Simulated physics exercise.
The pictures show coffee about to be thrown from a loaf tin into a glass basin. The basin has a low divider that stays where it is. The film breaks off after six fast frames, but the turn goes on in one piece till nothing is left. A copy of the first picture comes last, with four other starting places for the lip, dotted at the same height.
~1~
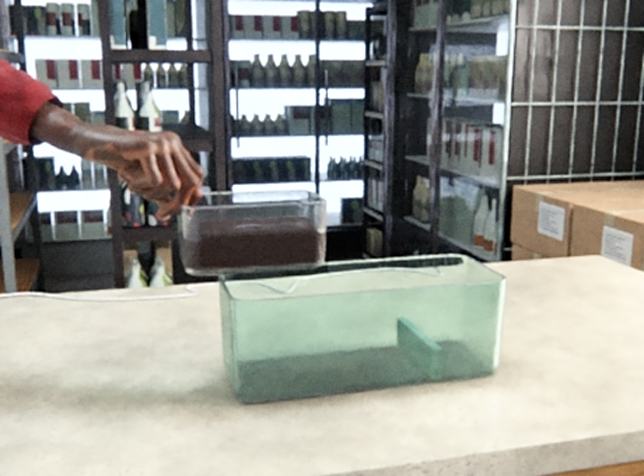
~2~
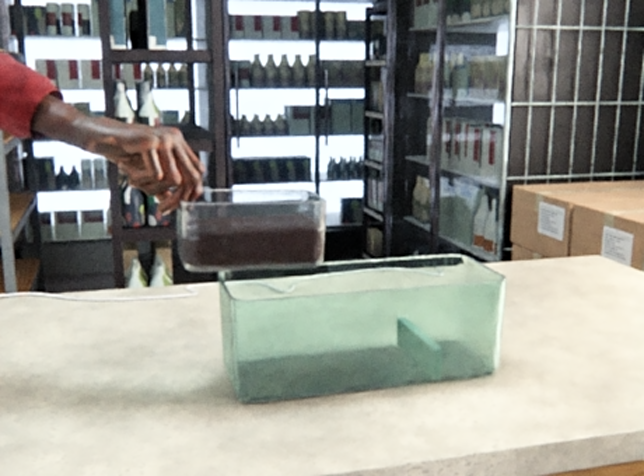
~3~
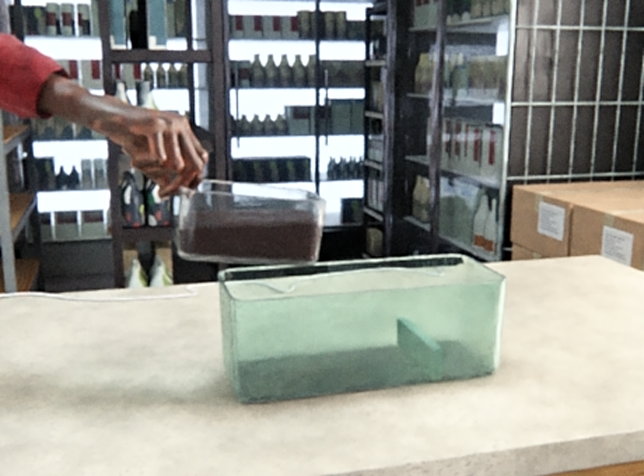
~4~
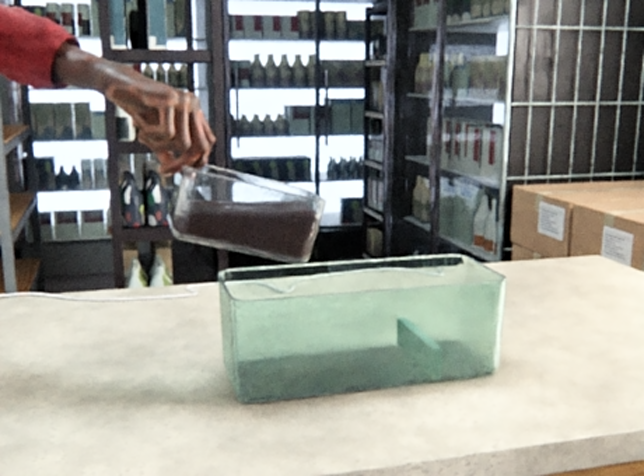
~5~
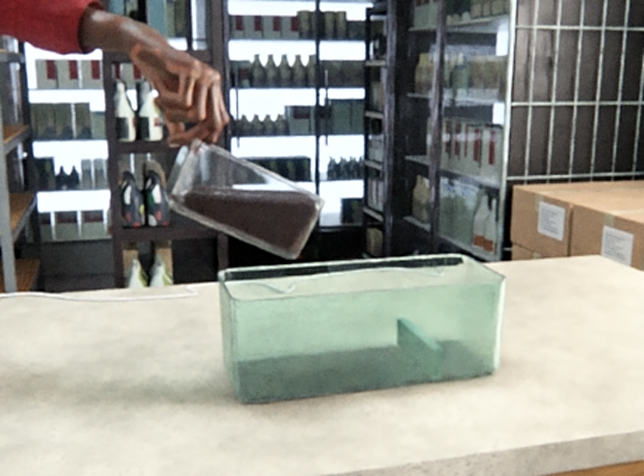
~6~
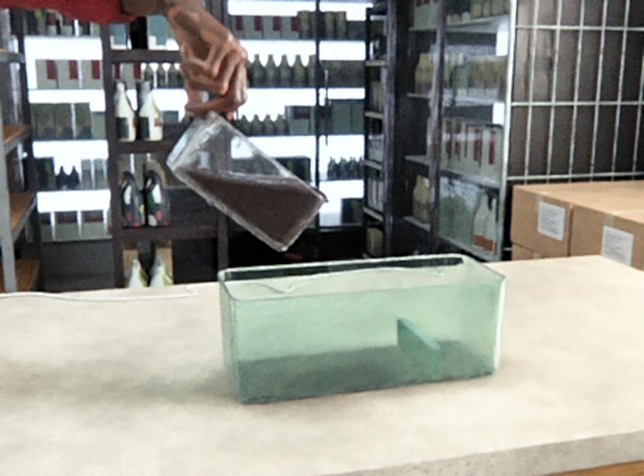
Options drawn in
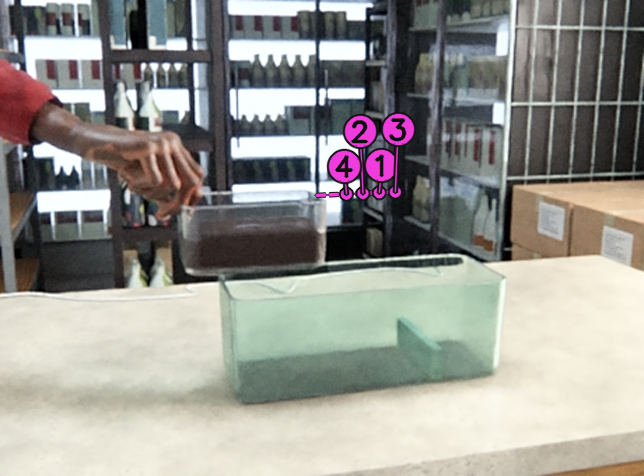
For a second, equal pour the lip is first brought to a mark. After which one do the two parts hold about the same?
Spot 4.
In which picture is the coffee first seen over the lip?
Picture 6.
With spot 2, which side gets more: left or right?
The right side.
On the marked copy, 1 at (379, 192); 2 at (362, 193); 3 at (395, 192); 4 at (346, 194).
Choosing 1, about 30 % ends left of the wall and 67 % right of it; 3 % is lost outside.
Choosing 2, about 28 % ends left of the wall and 69 % right of it.
Choosing 3, about 35 % ends left of the wall and 62 % right of it; 3 % is lost outside.
Choosing 4, about 48 % ends left of the wall and 49 % right of it; 3 % is lost outside.
